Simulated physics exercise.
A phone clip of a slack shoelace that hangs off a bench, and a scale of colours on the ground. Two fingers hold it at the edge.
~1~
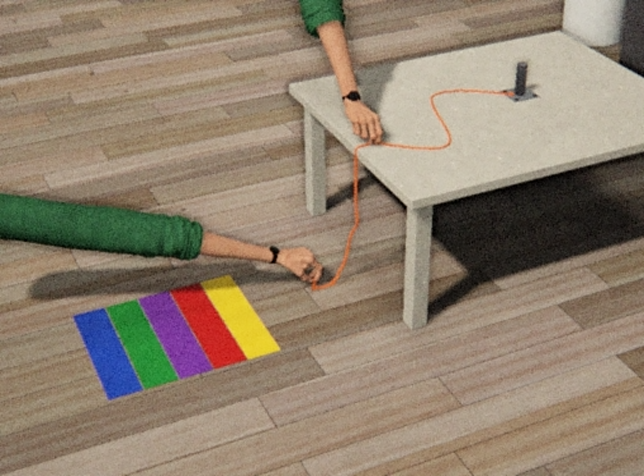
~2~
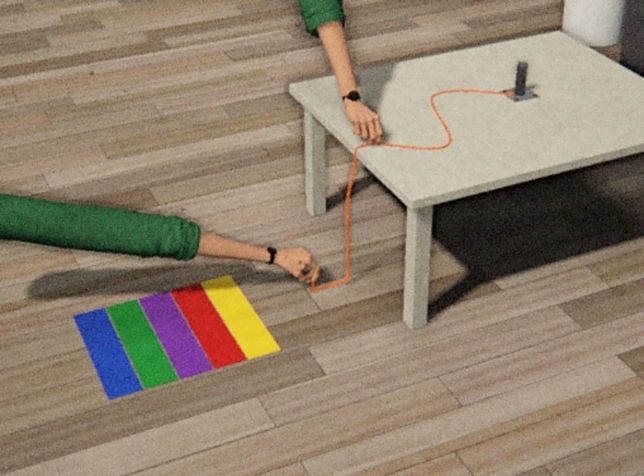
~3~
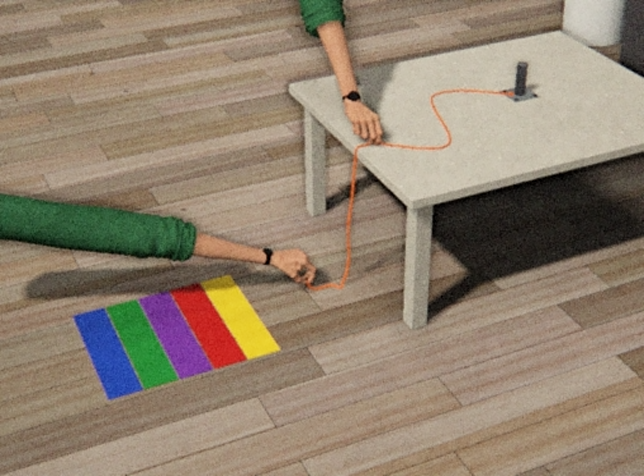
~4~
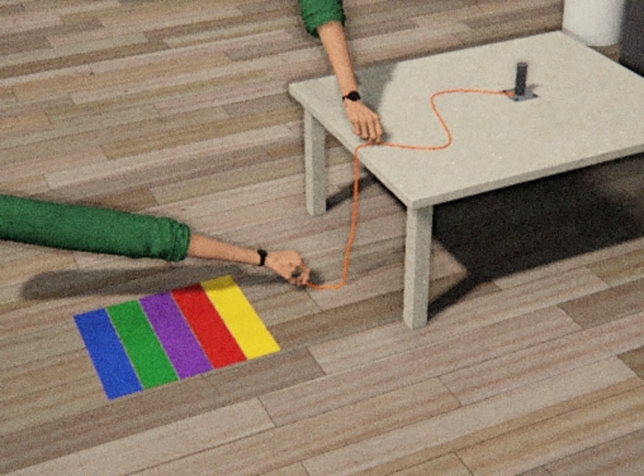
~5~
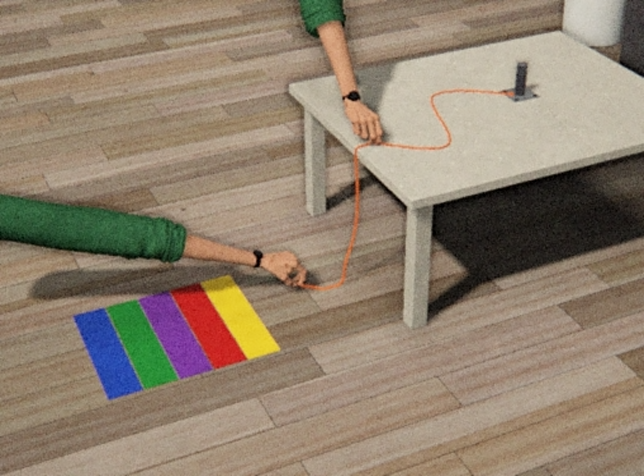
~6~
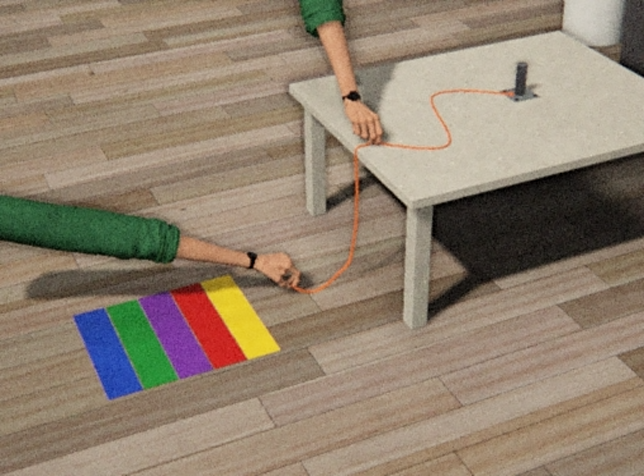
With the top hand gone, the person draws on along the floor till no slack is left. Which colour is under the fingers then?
The end stops over the blue strip.
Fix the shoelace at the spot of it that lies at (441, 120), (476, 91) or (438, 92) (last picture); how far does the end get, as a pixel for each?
About (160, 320), (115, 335) and (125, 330).
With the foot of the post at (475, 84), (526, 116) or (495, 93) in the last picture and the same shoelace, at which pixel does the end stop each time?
In that order: (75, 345), (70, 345) and (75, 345).
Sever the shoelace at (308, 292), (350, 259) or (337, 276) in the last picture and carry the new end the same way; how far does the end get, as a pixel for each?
Near (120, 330), (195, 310) and (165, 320).
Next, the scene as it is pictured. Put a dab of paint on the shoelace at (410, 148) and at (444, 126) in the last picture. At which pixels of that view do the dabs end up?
The first at (313, 169), the second at (382, 131).
Soon after, end near (164, 320); over purple.
Then, end near (123, 330); over green.
At full stretch, end near (99, 337); over blue. It gets as far as the blue strip.
